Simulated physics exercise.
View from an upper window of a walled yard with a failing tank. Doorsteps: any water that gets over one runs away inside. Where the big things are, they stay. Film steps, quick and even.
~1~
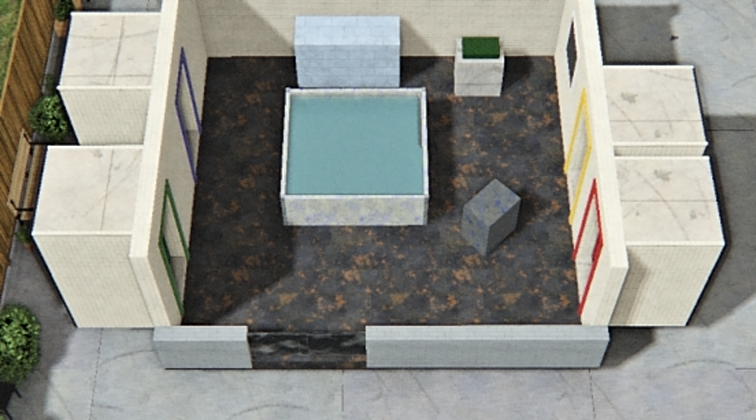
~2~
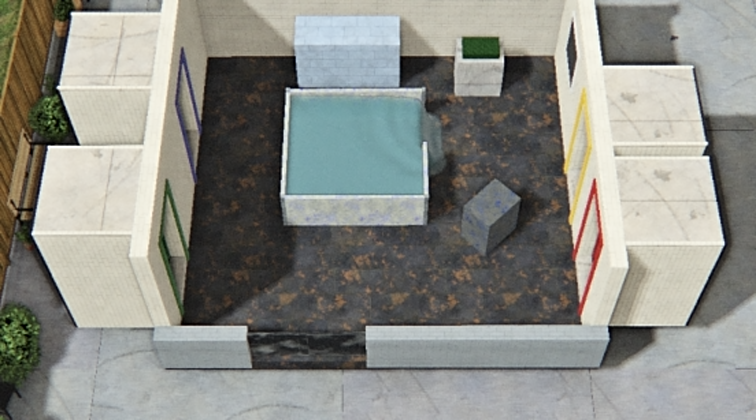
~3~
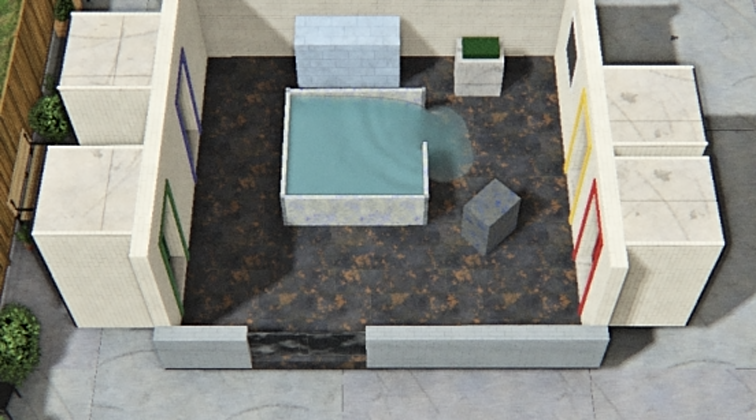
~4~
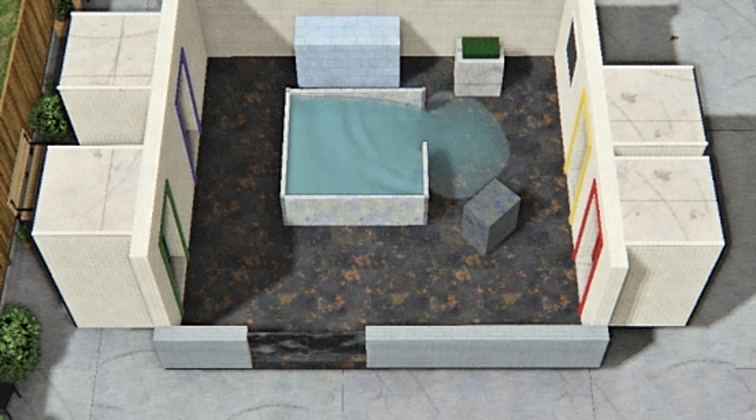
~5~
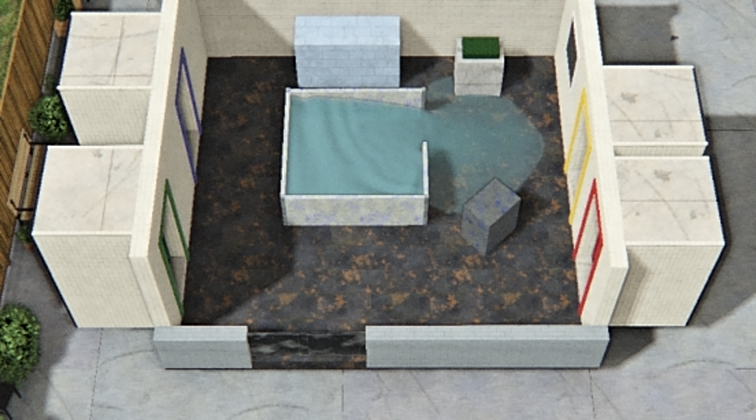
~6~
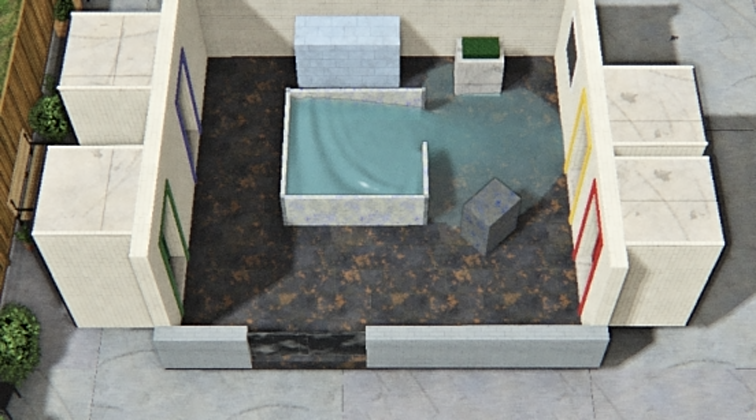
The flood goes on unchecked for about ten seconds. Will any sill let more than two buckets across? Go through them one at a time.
The blue door will be at or under the cap; the green door will be at or under the cap; the yellow door will be over the cap; the red door will be at or under the cap.
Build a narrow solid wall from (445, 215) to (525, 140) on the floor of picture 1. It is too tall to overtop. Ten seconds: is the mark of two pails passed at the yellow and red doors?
Okay, so yellow does not reach it, while red does not reach it.
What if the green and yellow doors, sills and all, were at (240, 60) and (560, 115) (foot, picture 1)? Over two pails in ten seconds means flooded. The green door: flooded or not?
In this case the green door remains below.
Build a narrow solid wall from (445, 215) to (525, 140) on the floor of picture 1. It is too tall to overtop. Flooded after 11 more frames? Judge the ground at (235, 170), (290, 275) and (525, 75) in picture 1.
Taking the three spots in turn, they are unwetted, unwetted and inundated.
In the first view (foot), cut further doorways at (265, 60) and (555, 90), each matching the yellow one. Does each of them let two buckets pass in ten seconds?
Result - first door doesn't reach the limit, second door gets past the limit.
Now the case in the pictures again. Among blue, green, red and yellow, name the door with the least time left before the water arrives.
It's the door marked yellow.
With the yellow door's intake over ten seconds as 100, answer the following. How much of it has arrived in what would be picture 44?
Some 100 in a hundred.
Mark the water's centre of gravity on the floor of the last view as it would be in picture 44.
The water's centre sits above (420, 183).
A moment on, water covers 25 % of the floor; the blue door not reached, the green door not reached, the yellow door under two buckets in, the red door not reached.
Next, water covers 30 % of the floor; the blue door not reached, the green door not reached, the yellow door over two buckets in, the red door wet at the sill, nothing in.
Then, water covers 45 % of the floor; the blue door not reached, the green door not reached, the yellow door far over two buckets in, the red door wet at the sill, nothing in.
Later, water covers 90 % of the floor; the blue door wet at the sill, nothing in, the green door wet at the sill, nothing in, the yellow door far over two buckets in, the red door under two buckets in.
In the end, water covers 100 % of the floor; the blue door wet at the sill, nothing in, the green door wet at the sill, nothing in, the yellow door far over two buckets in, the red door under two buckets in.
